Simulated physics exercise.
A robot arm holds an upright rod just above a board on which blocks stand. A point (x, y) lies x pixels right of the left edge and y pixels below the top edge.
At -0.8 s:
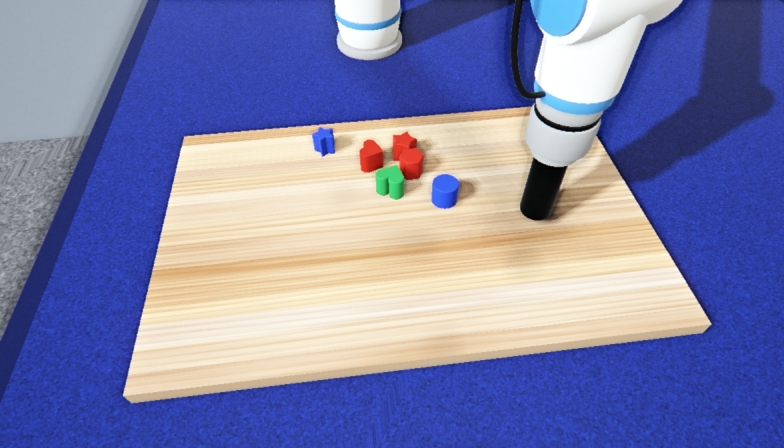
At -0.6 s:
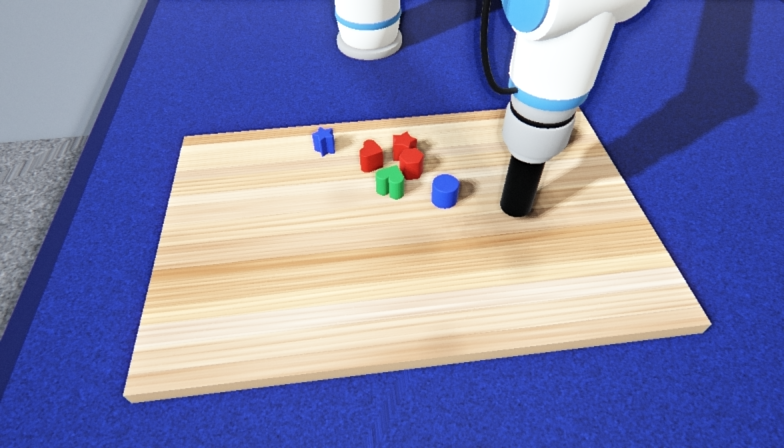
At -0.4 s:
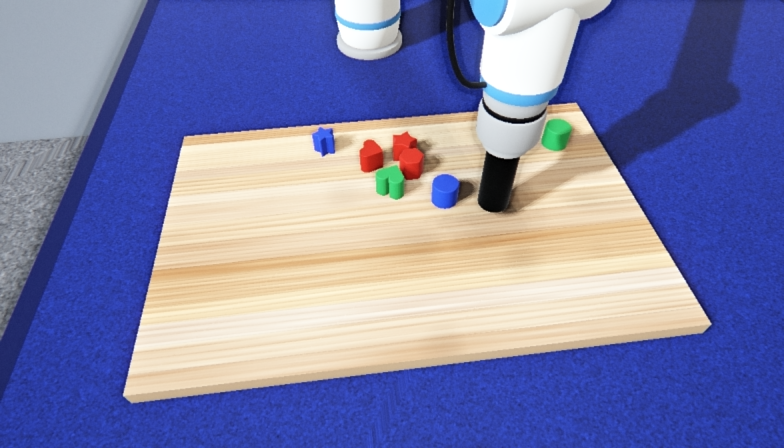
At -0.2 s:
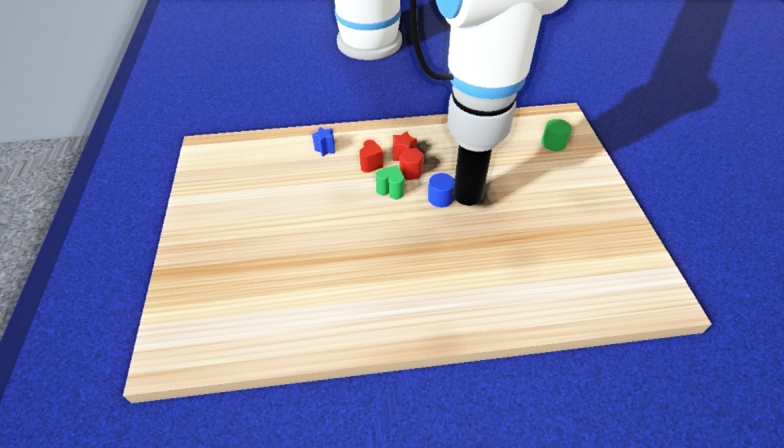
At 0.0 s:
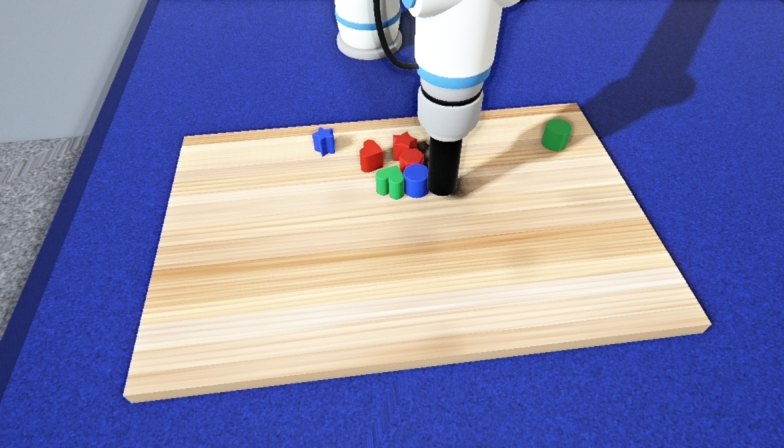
In the video, a robot arm holding an upright black rod moves left across a wooden board scattered with small red, green and blue blocks, then pushes the blue circular block left, up close to the green heart block.
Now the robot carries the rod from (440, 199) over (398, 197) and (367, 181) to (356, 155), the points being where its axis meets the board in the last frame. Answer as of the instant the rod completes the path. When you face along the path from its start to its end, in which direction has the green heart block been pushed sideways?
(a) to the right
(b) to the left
I'll go with b - to the left.
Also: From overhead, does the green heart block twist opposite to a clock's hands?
I'd say yes.
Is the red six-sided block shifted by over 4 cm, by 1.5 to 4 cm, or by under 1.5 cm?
Under 1.5 cm.
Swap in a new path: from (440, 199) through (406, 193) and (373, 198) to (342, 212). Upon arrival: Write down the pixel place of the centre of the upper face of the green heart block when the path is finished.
The answer is (333, 176).
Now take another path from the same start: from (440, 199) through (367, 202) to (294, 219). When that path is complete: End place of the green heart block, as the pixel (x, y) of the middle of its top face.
I'd expect the centre of its top face to be at (340, 171).
What follows on the original path. One third of the way, rod at (398, 185); green heart block at (367, 174), turned 15° anticlockwise; red six-sided block at (408, 153), turned 30° clockwise; blue circular block at (386, 163).
Two thirds of the way, rod at (366, 168); red heart block at (364, 132); green heart block at (336, 163), turned 50° anticlockwise; red six-sided block at (408, 153), turned 30° clockwise; blue circular block at (372, 145).
At the end, rod at (355, 143); blue star block unmoved; red heart block at (360, 118), turned 25° anticlockwise; green heart block at (334, 160), turned 80° anticlockwise; red six-sided block at (408, 153), turned 30° clockwise; blue circular block at (375, 127).
